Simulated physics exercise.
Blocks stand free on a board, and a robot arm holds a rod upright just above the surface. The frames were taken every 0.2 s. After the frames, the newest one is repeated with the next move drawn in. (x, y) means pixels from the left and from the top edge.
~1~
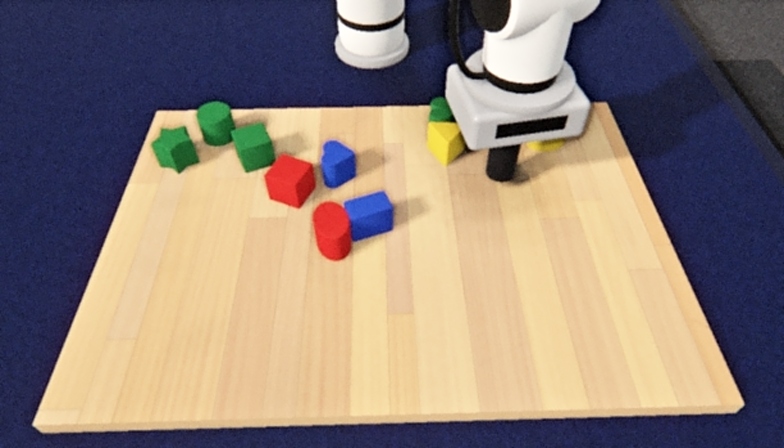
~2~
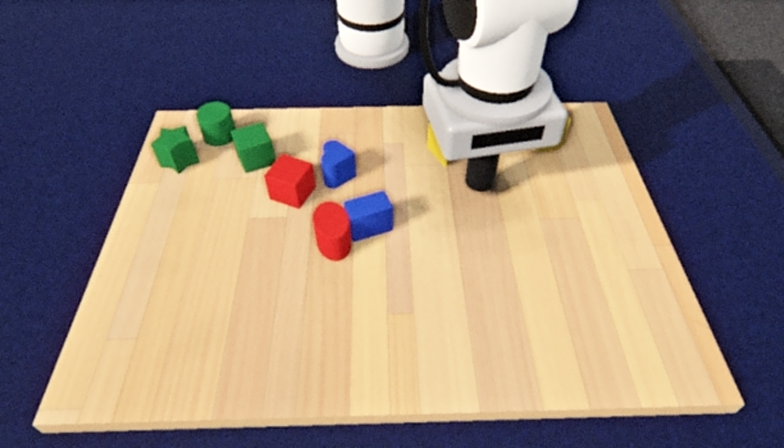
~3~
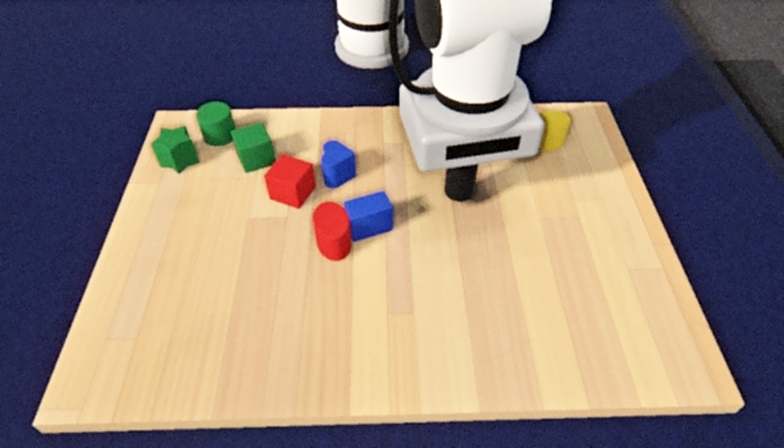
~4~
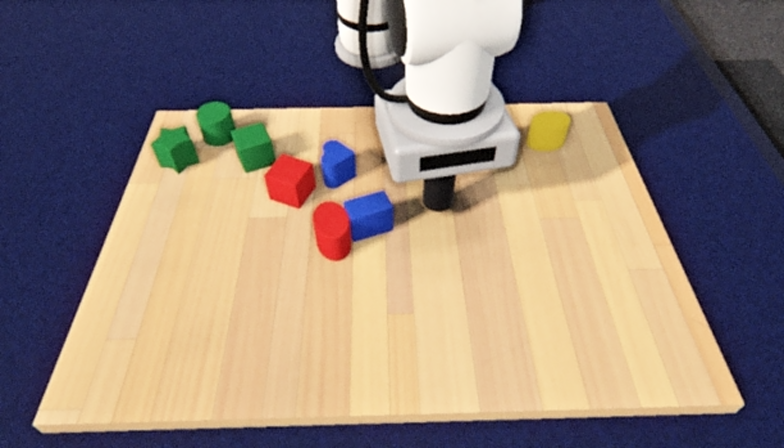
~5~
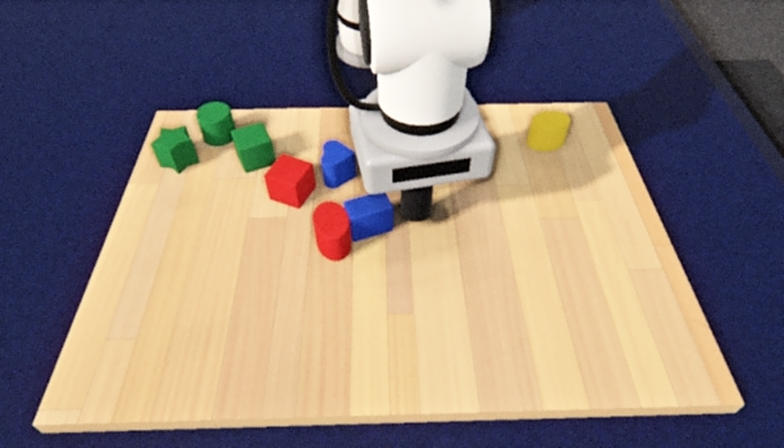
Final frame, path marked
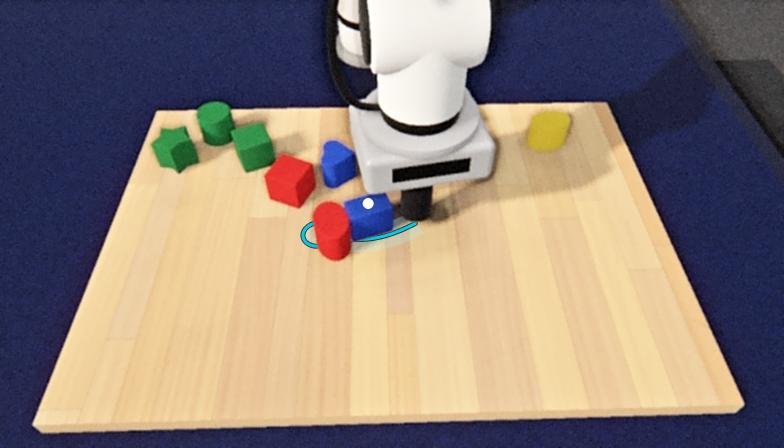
A white robot arm holding a black rod upright glides left and slightly nearer over a pale wooden board on a dark blue surface, seen from above by a still camera. Green blocks sit at the upper left, with red and blue ones nearer the middle and yellow at the upper right. The rod nears the blue oblong beside the red oval piece, and no block moves.
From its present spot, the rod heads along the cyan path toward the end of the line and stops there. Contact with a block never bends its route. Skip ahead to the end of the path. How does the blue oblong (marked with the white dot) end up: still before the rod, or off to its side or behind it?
At the end of the path, the rod is still pushing the blue oblong ahead of it.
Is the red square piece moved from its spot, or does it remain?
My prediction: It moves.
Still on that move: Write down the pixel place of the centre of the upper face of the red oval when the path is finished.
Around pixel (281, 224).
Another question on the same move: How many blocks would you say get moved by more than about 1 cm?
My count: 3 or more.
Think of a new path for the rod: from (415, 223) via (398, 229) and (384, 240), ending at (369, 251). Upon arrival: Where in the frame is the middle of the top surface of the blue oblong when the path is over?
Just about (337, 210).
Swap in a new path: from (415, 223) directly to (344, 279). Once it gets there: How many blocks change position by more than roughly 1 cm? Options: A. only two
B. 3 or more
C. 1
Letter A.
The line goes from (415, 223) through (386, 236) and (352, 239) to (319, 234); the dot is on the blue oblong.
On the path given first. One third of the way, rod at (383, 224); red oval at (304, 221), turned 20° anticlockwise; blue oblong at (344, 206), turned 20° clockwise.
Two thirds of the way, rod at (349, 227); red oval at (292, 221), turned 40° anticlockwise; blue oblong at (315, 202), turned 50° clockwise.
At the end, rod at (317, 222); red square piece at (280, 162), turned 30° clockwise; red oval at (281, 224), turned 45° anticlockwise; blue heart block unmoved; blue oblong at (287, 194), turned 55° clockwise.
